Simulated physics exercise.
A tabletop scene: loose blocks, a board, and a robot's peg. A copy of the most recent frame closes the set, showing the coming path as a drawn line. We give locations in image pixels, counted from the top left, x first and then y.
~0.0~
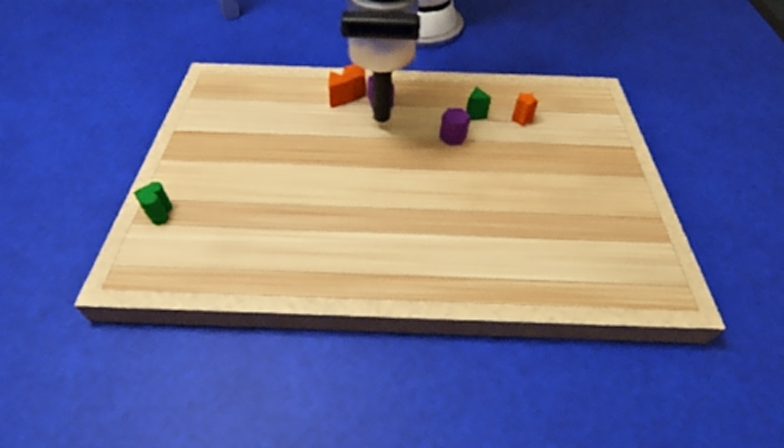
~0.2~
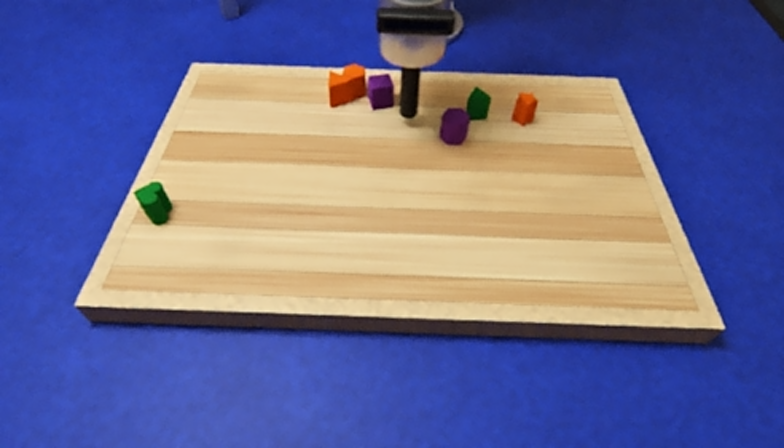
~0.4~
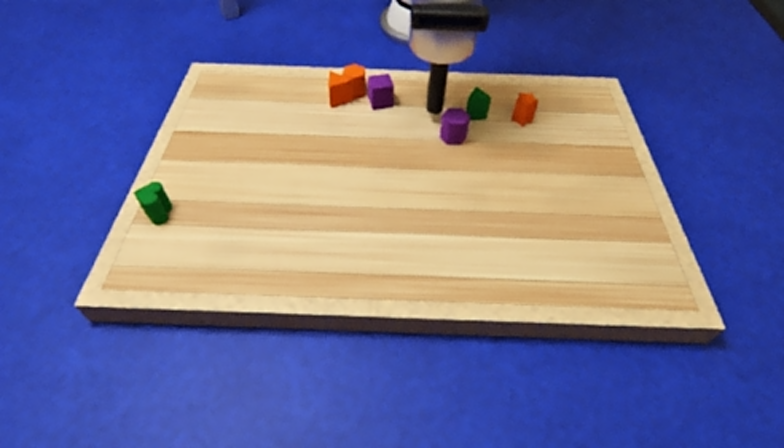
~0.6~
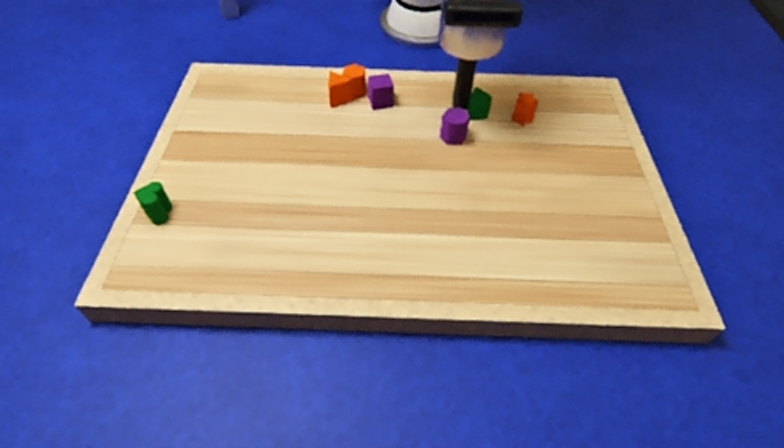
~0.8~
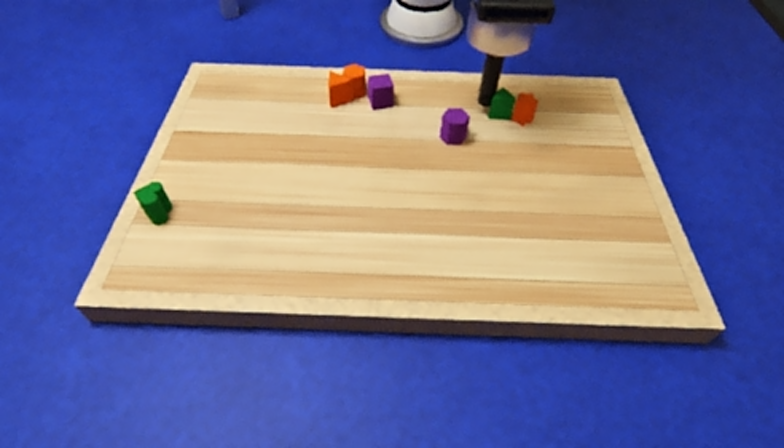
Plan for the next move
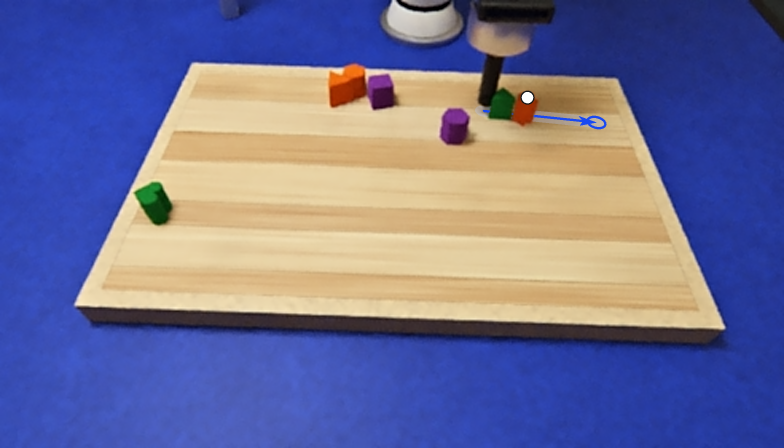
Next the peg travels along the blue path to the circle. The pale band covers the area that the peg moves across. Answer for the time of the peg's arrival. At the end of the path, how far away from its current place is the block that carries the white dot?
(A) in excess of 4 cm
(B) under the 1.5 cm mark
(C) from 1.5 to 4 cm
Option A.
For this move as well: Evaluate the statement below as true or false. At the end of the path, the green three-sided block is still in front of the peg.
False.
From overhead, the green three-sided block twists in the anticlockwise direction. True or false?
That is false.
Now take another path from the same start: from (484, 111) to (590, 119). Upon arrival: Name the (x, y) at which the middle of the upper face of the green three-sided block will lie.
Located at (530, 103).
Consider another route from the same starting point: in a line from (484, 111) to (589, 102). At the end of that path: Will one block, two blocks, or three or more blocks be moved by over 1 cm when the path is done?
My answer is two.
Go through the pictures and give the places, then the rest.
The first frame shows peg tip (382, 117); block tops, purple hexagonal block (456, 115); green three-sided block (479, 93); orange star block (528, 98).
The second frame shows peg (408, 114); blocks unchanged.
The third frame shows peg (435, 110); blocks unchanged.
The fourth frame shows peg (460, 106); blocks unchanged.
The fifth frame shows peg (486, 102); purple hexagonal block (456, 115); green three-sided block (504, 94); orange star block (528, 98).
Path on the board, from (484, 111) to (596, 122); the dot is on the orange star block.
What follows on the original path. One third of the way, peg (524, 106); green three-sided block (530, 103), turned 45° clockwise; orange star block (548, 103), turned 65° anticlockwise.
Two thirds of the way, peg (562, 110); green three-sided block (531, 104), turned 60° clockwise; orange star block (561, 107), turned 15° clockwise.
At the end, peg (600, 114); purple hexagonal block in place; green three-sided block (531, 104), turned 60° clockwise; orange star block (561, 107), turned 20° clockwise.
